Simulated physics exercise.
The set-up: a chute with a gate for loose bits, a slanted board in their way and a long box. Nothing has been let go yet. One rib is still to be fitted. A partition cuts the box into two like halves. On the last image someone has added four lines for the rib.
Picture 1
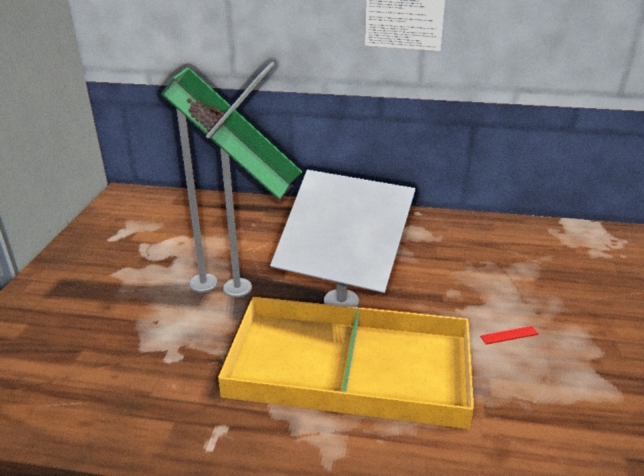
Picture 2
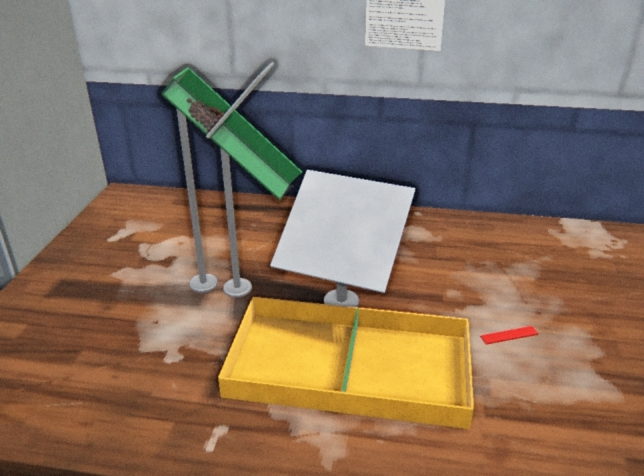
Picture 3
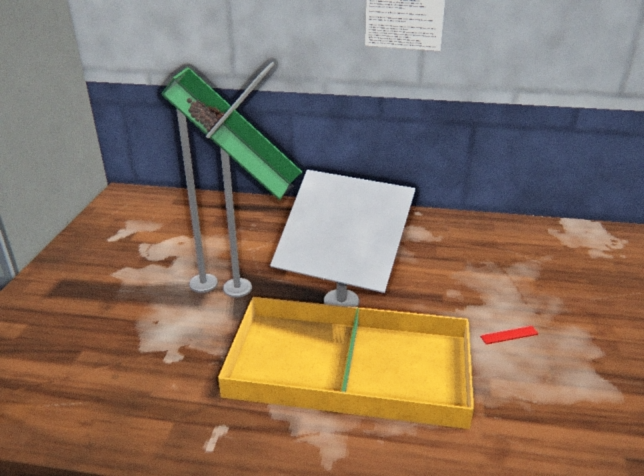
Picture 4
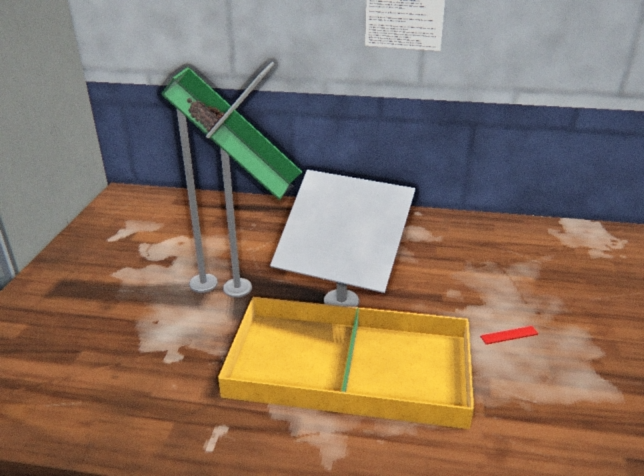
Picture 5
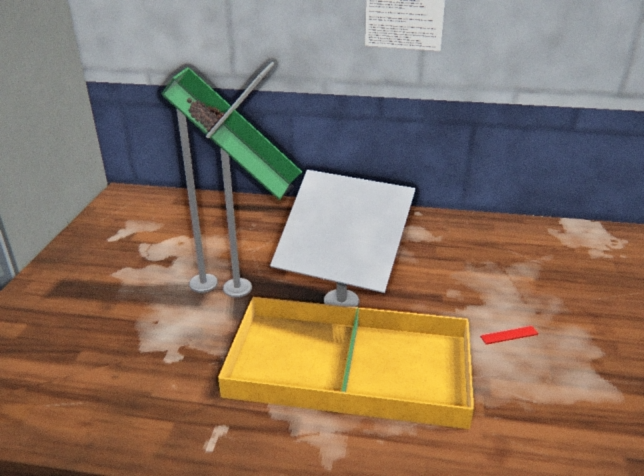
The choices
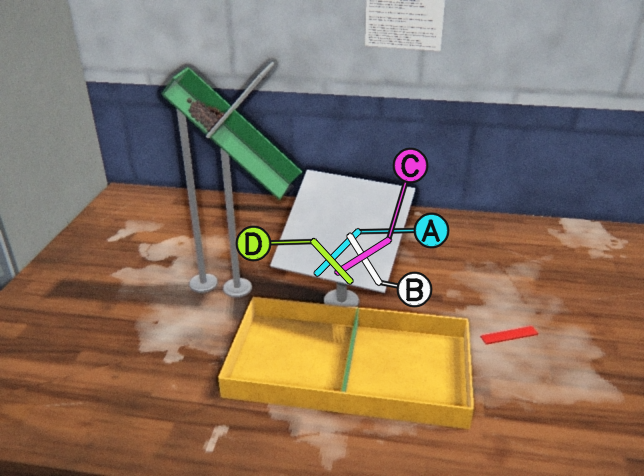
Small brown balls rest without moving behind the gate of a sloping green chute, while a tilted pale board and a yellow box split by a green partition also stay still on the stained wooden table.
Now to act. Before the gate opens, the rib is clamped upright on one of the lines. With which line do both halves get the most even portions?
The best line is B.
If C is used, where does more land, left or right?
Left.
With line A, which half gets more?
Left.
On the marked copy, line A from (357, 231) to (317, 273); line B from (350, 236) to (378, 282); line C from (388, 240) to (337, 272); line D from (313, 241) to (349, 281).
With A, of what is caught, almost all in the left half, just a few in the right.
With B, of what is caught, roughly half in the left half, roughly half in the right.
With C, of what is caught, almost all in the left half, just a few in the right.
With D, of what is caught, about a tenth in the left half, the larger part in the right.
